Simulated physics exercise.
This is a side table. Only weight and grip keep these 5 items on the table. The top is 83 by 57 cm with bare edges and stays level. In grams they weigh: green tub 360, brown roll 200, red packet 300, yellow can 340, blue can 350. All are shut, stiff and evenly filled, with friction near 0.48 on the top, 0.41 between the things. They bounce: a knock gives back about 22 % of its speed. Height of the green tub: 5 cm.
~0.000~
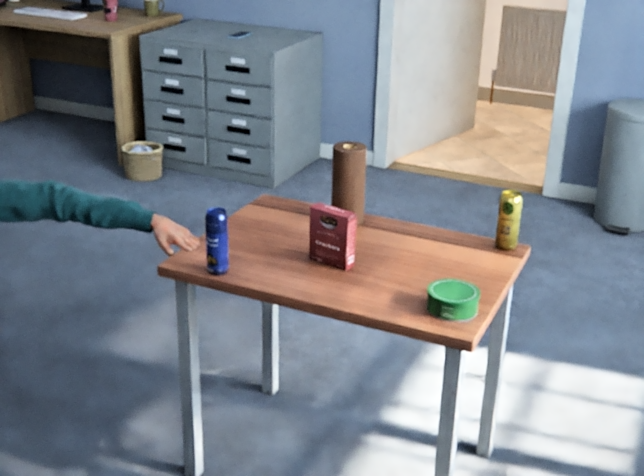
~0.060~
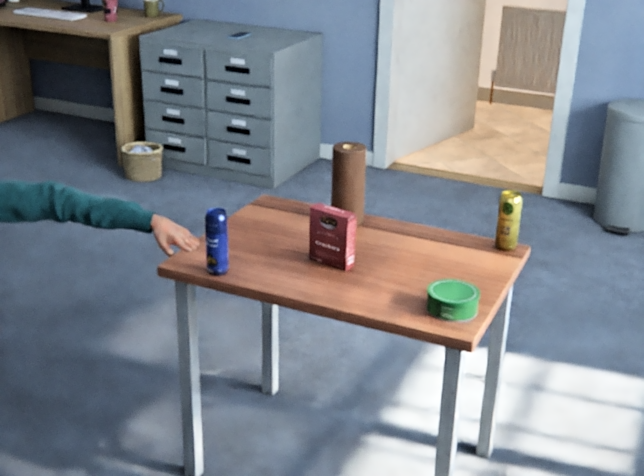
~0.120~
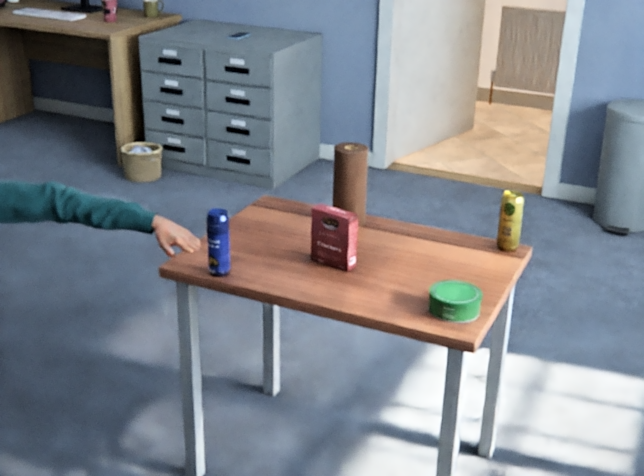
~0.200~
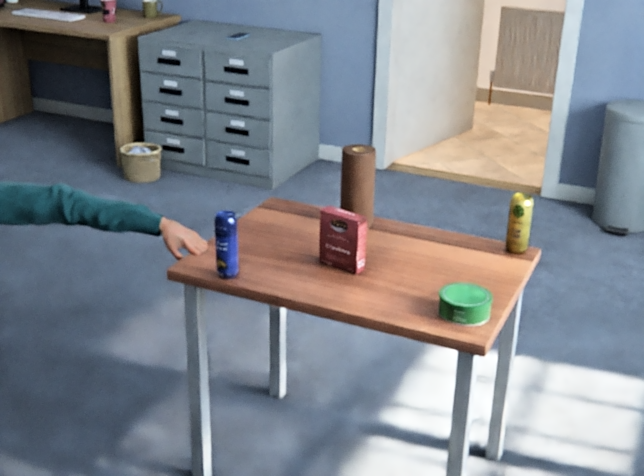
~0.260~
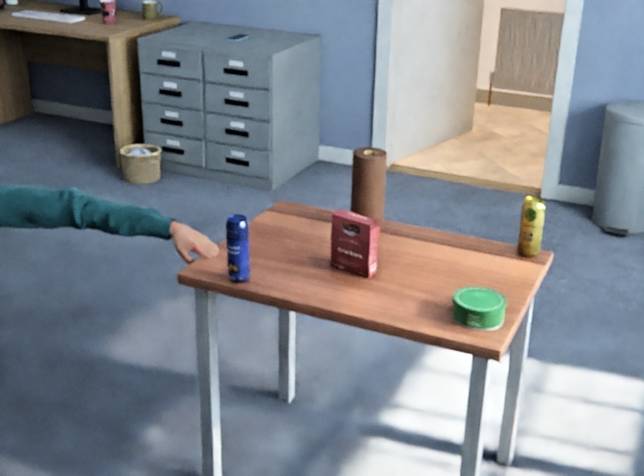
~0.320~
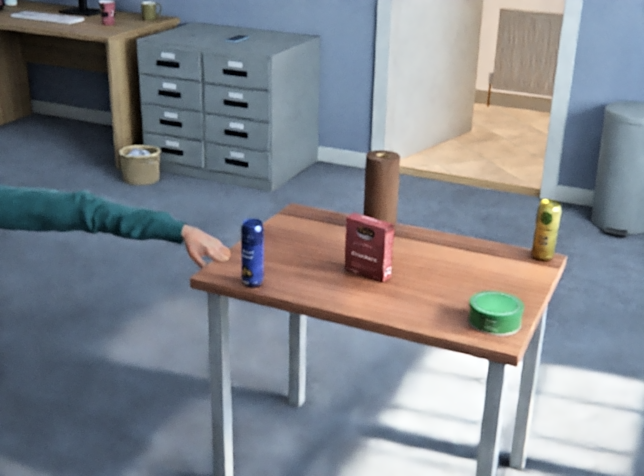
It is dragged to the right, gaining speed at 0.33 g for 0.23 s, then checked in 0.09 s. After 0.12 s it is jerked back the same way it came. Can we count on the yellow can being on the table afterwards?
The yellow can falls off the table.
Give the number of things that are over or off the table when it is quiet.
3 of them.
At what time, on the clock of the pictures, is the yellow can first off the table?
Near 0.5 s.
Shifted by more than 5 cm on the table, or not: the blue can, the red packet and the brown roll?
The blue can gets shifted; the red packet holds its spot; the brown roll gets shifted.
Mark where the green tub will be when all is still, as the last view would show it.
Around (451, 303).
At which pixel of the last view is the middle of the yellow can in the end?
Around (550, 465).
Around 0.52 s, table shifted 12 cm; yellow can at 41° to upright near (574, 236); blue can at 57° to upright; brown roll at 11° to upright.
Around 0.72 s, table shifted 4 cm; yellow can now off the table; blue can on its side; brown roll at 26° to upright.
Around 0.92 s, blue can on its side; brown roll at 31° to upright.
Around 1.22 s, blue can on its side; brown roll at 64° to upright.
Finally (2.4 s), off the table, yellow can; on their side or leaning hard on the table, brown roll and blue can; the other 2 still in place (within 5 cm). In the last view, yellow can near (550, 465).
